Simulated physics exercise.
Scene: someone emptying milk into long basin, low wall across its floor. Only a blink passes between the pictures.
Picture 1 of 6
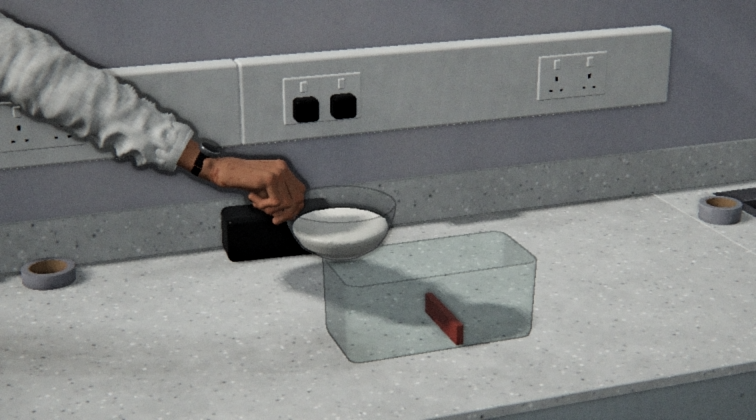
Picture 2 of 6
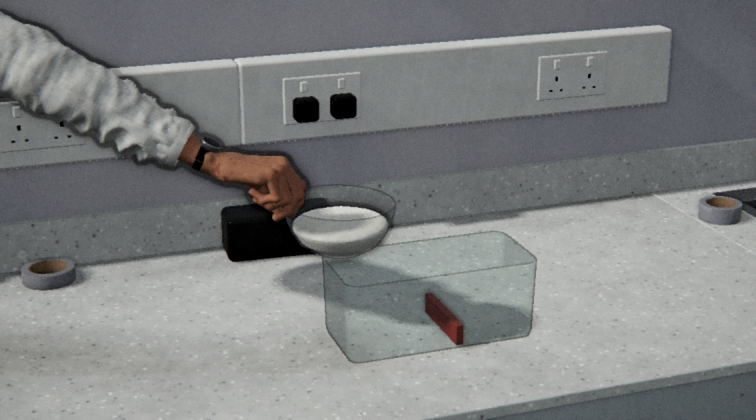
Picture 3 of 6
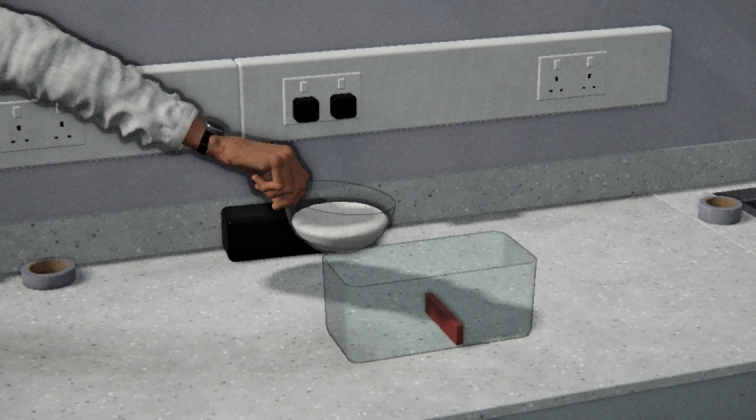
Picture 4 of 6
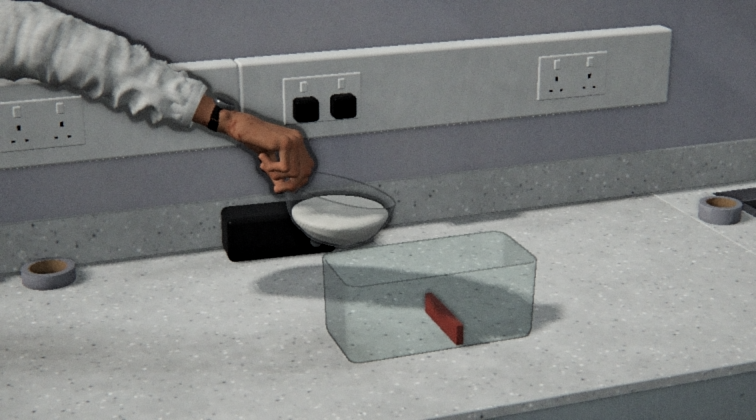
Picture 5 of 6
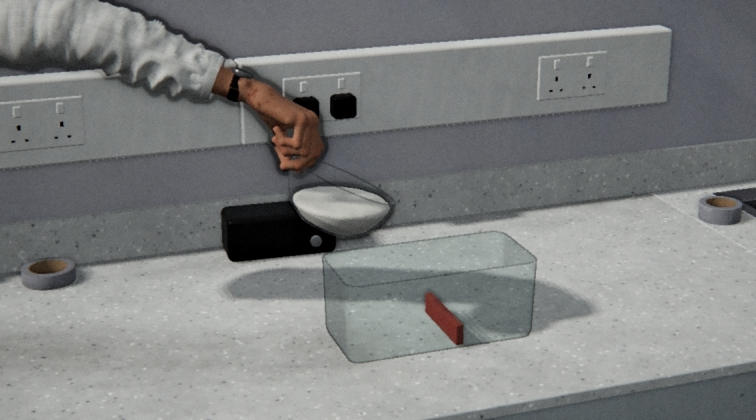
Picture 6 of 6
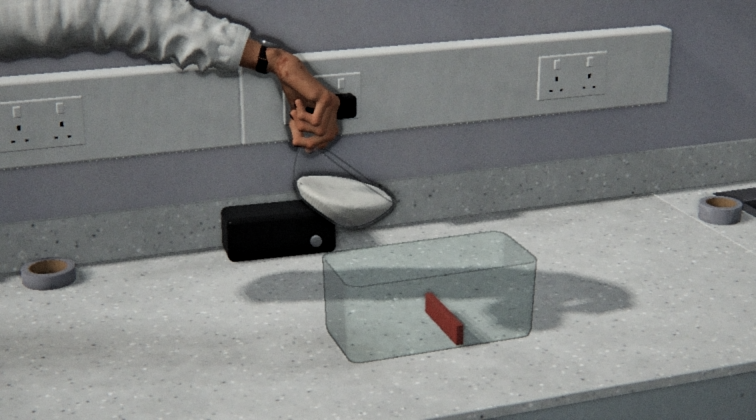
On a speckled worktop below wall sockets, a hand holds a clear bowl of white liquid beside a glass tank with a low red wall inside, then rises and moves right, tilting the bowl steadily toward the tank.
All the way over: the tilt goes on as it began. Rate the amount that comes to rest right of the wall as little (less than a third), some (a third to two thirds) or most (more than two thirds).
Some.
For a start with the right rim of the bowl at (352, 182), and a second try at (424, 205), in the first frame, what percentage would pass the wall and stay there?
Start one gives some 20 %, start two some 60 %.
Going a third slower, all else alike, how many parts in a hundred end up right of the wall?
I'd say close to 70 %.
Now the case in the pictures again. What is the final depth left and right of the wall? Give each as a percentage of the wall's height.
I'd put the left at about 20 and the right at about 60.
A moment on, the bowl is tipped right over and 26 per cent is still to pour, 6 is left of the wall and 0 right of it.
Next, the bowl is tipped right over and 0 per cent is still to pour, 7 is left of the wall and 87 right of it.
Then the bowl is tipped right over and 0 per cent is still to pour, 17 is left of the wall and 58 right of it.
Later the bowl is tipped right over and 1 per cent is still to pour, 30 is left of the wall and 60 right of it.
Finally, 32 per cent lies left of the wall, 60 right of it and 8 outside.
